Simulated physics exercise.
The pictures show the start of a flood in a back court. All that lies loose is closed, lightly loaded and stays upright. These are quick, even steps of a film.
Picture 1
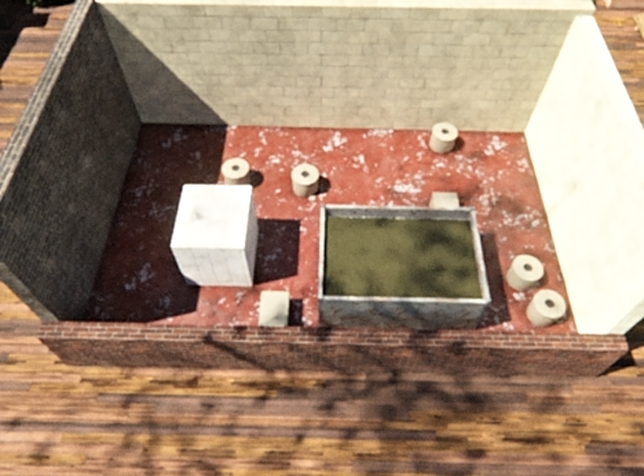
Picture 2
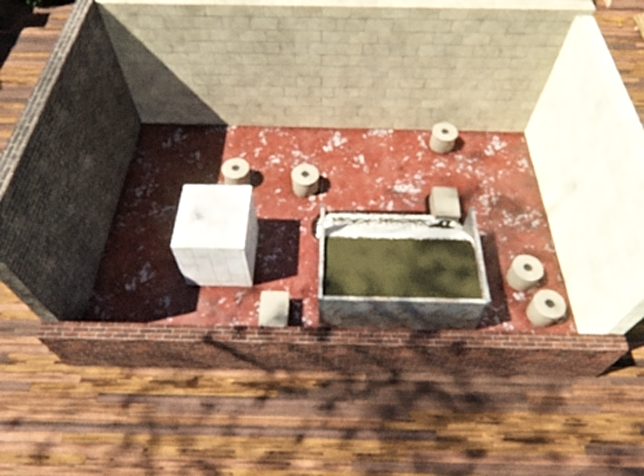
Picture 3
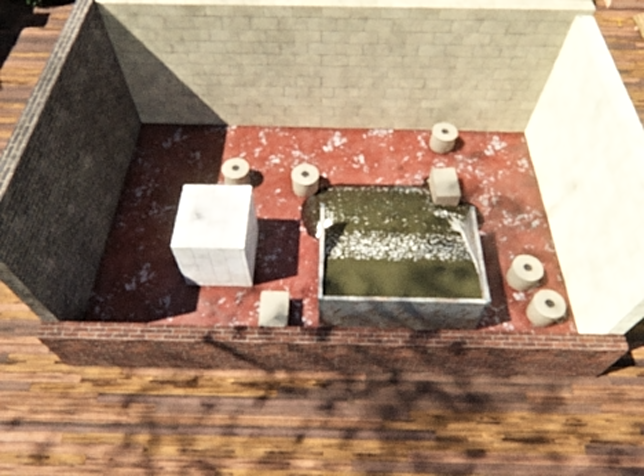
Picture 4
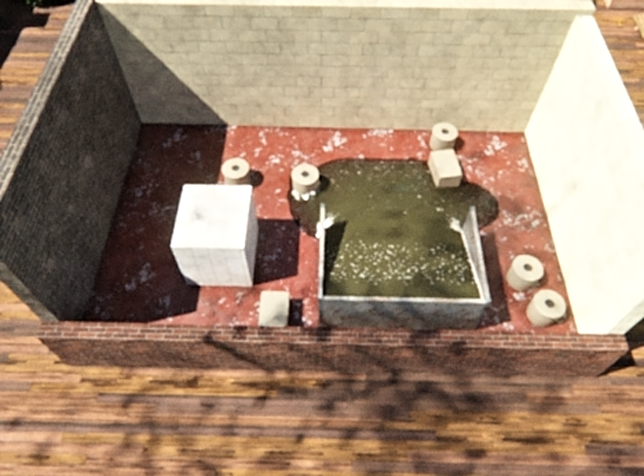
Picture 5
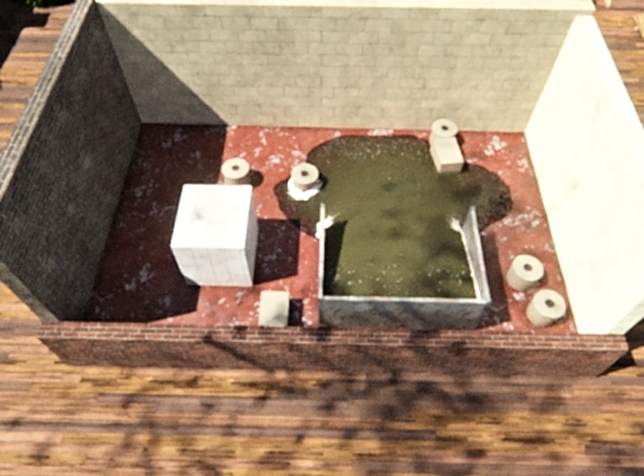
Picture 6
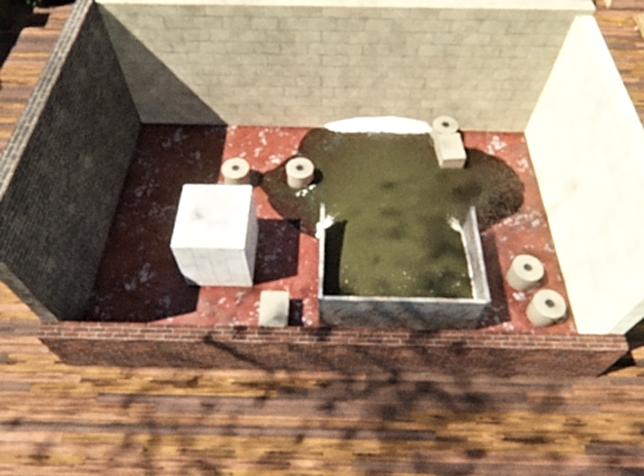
Murky green water bursts through the back side of a walled tank in a brick court and pours over the red floor. It pushes a small pale block toward the rear wall, spreads around the nearby round tubs, nudging them slightly, then splashes white against the wall.
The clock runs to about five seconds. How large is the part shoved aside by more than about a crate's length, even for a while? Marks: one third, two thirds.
It is two thirds or more.
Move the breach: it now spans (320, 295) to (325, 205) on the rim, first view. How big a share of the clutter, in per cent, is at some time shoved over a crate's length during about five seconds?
Some 60 per cent.
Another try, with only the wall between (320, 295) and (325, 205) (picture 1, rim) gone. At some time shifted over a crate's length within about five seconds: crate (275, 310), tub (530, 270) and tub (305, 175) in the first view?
In that order: That far or more, less than that, pushed that far.
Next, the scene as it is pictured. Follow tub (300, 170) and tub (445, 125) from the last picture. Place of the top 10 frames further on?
At about (183, 117) and (514, 113).
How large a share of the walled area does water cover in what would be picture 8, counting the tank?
Some 45 per cent.
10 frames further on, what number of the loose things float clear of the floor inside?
3 of them.
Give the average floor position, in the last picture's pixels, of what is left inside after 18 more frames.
Roughly at (370, 255).
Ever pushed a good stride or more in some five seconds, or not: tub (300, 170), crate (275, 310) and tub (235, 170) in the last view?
As listed: That far or more, short of that, moved that far.
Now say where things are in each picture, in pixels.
The first picture shows a crate at (446, 207) rests on the ground; a tub at (445, 132) rests on the ground; 0 of 7 have shifted.
The second picture shows a crate at (446, 201) rests on the ground, close to its start; a tub at (445, 132), on the bottom; 1 of 7 have shifted.
The third picture shows a crate at (446, 182) rests on the ground, a stride from its start; a tub at (445, 132) rests on the ground; 1 of 7 have shifted.
The fourth picture shows a crate at (446, 163) rests on the ground, a stride from its start; a tub at (445, 132), on the bottom; 1 of 7 have shifted.
The fifth picture shows a crate at (448, 150) rests on the ground, a stride from its start; a tub at (445, 128), on the bottom, close to its start; 2 of 7 have shifted.
The sixth picture shows a crate at (451, 146) rests on the ground, a stride from its start; a tub at (445, 125) rests on the ground, close to its start; 3 of 7 have shifted.
A moment on, 2 of 7 are well off their spots; 2 afloat.
Next, 3 of 7 are well off their spots; 3 afloat.
Later, 5 of 7 are well off their spots; 6 afloat.
In the end, 6 of 7 are well off their spots, and 6 have been at some point; 6 afloat.
